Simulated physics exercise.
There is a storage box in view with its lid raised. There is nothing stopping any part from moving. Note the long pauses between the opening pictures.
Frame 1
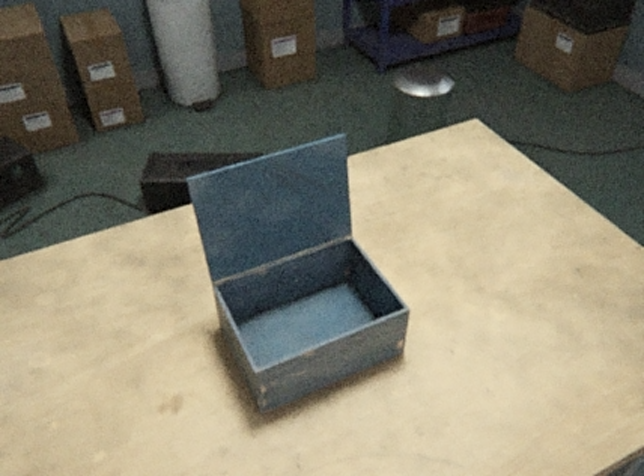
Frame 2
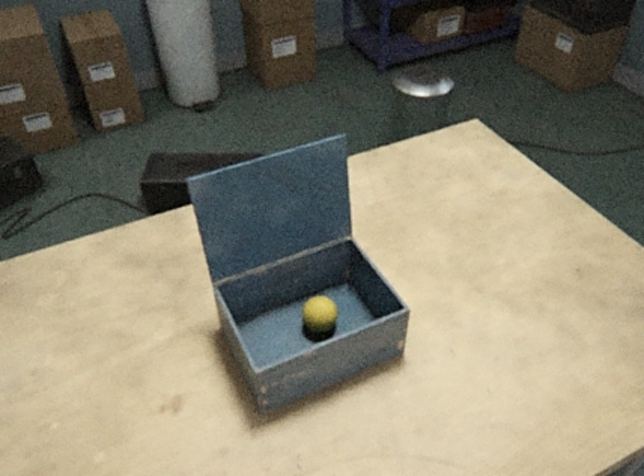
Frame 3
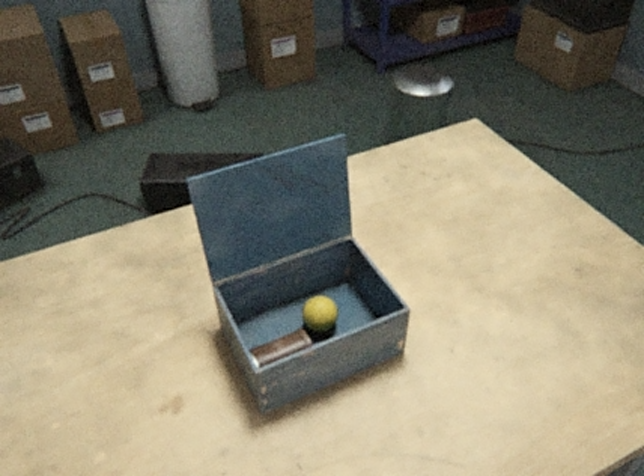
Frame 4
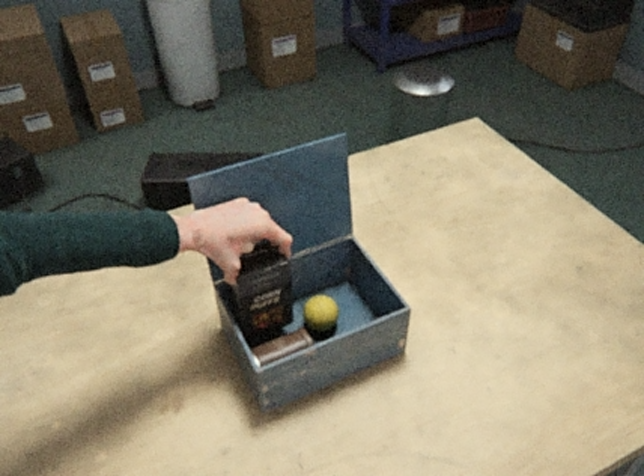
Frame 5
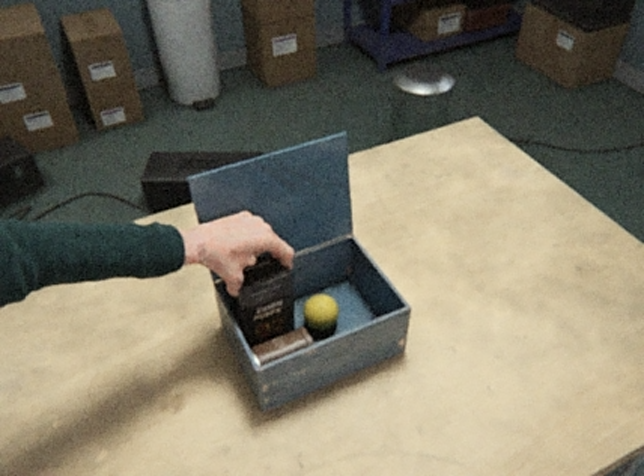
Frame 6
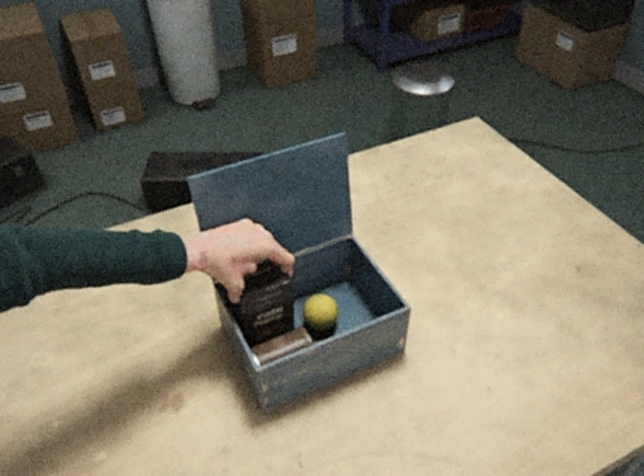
A hand in a dark green sleeve lowered a black packet into the left side of an open blue box, after a yellow lemon and then a small brownish item had appeared inside it.
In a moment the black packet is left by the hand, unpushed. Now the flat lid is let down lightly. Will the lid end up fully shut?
No: The lid falls short.
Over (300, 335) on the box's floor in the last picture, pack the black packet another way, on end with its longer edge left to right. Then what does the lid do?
Result: Lid drops fully.
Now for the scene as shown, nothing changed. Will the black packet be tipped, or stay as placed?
In the end, the black packet keeps its orientation.
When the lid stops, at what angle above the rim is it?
Near 55° up from the rim.
Then, 1.10 s after the last picture, lid starting down.
Then, 1.50 s after the last picture, lid 66° above the rim.
At rest, lid 55° above the rim; all 3 in place. Seen from the same camera at the end, black packet near (264, 307).
